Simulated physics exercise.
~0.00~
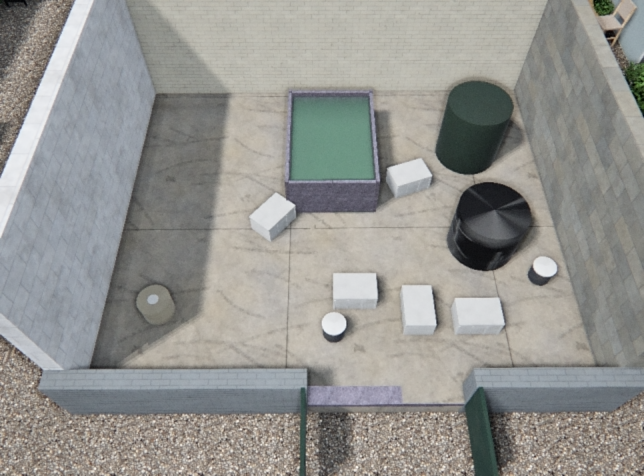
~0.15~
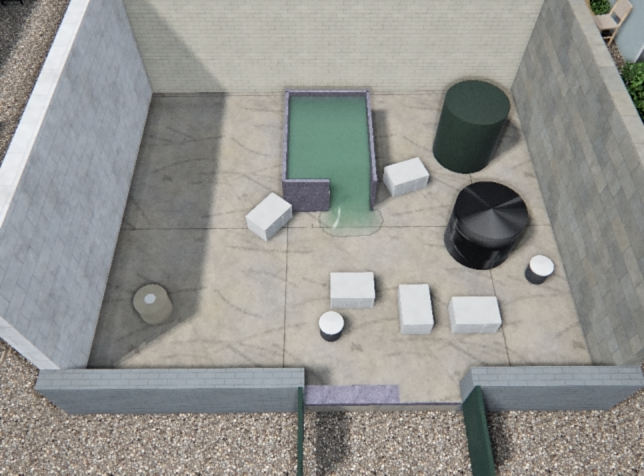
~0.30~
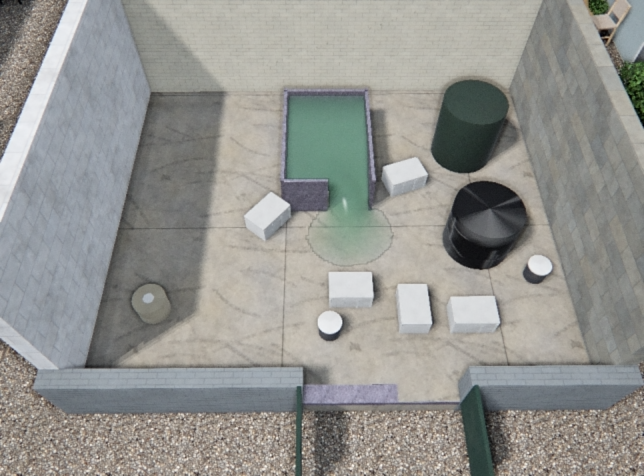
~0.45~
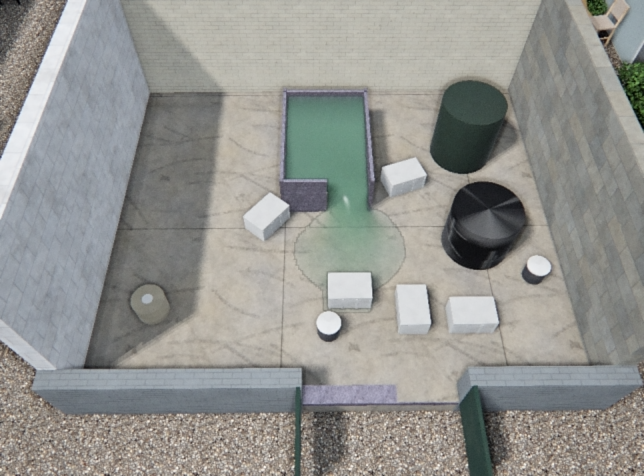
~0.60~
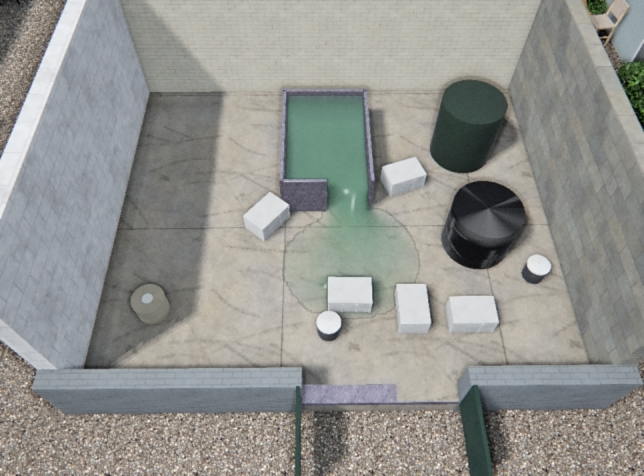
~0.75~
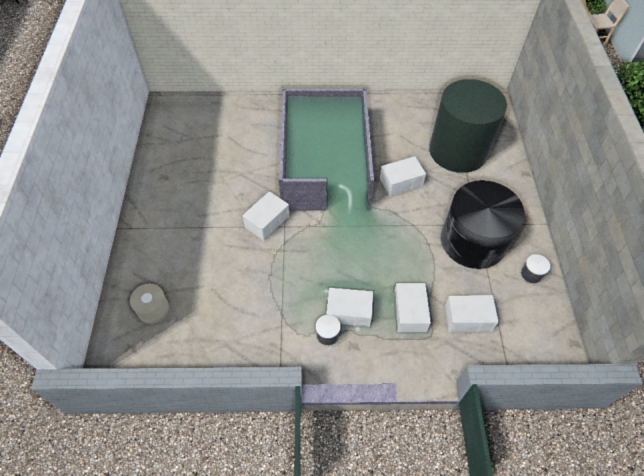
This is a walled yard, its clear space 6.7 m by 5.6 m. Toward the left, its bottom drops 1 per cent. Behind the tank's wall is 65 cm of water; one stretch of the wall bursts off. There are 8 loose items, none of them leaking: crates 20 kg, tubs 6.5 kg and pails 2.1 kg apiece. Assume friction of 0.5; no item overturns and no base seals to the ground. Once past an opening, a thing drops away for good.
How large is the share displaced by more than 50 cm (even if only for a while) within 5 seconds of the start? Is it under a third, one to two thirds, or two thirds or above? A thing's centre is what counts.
Middle third.
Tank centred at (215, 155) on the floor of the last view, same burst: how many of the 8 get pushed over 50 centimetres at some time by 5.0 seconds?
So the tally would be 4.
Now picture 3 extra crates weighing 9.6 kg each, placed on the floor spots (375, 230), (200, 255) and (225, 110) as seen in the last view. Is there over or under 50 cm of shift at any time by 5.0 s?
Going through them in turn, I'd say beyond, not that far and not that far.
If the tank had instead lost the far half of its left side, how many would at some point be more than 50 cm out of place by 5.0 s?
So the tally would be 1.
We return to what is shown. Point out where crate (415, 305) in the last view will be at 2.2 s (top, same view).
Roughly at (453, 352).
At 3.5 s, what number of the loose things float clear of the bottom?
I get 1.
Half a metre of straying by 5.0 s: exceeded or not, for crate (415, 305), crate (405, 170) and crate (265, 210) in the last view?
Result, in order: Overshooting / undershooting / undershooting.
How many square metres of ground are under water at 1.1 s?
Somewhere about 9.0 m2, give or take.
After 1.1 s 2 of 8 are over 50 cm from their spots; 0 afloat.
After 2.2 s 4 of 8 are over 50 cm from their spots; 0 afloat.
After 3.5 s 4 of 8 are over 50 cm from their spots; 1 afloat.
After 5.0 s 5 of 8 are over 50 cm from their spots, and 5 have been at some point; 2 afloat.
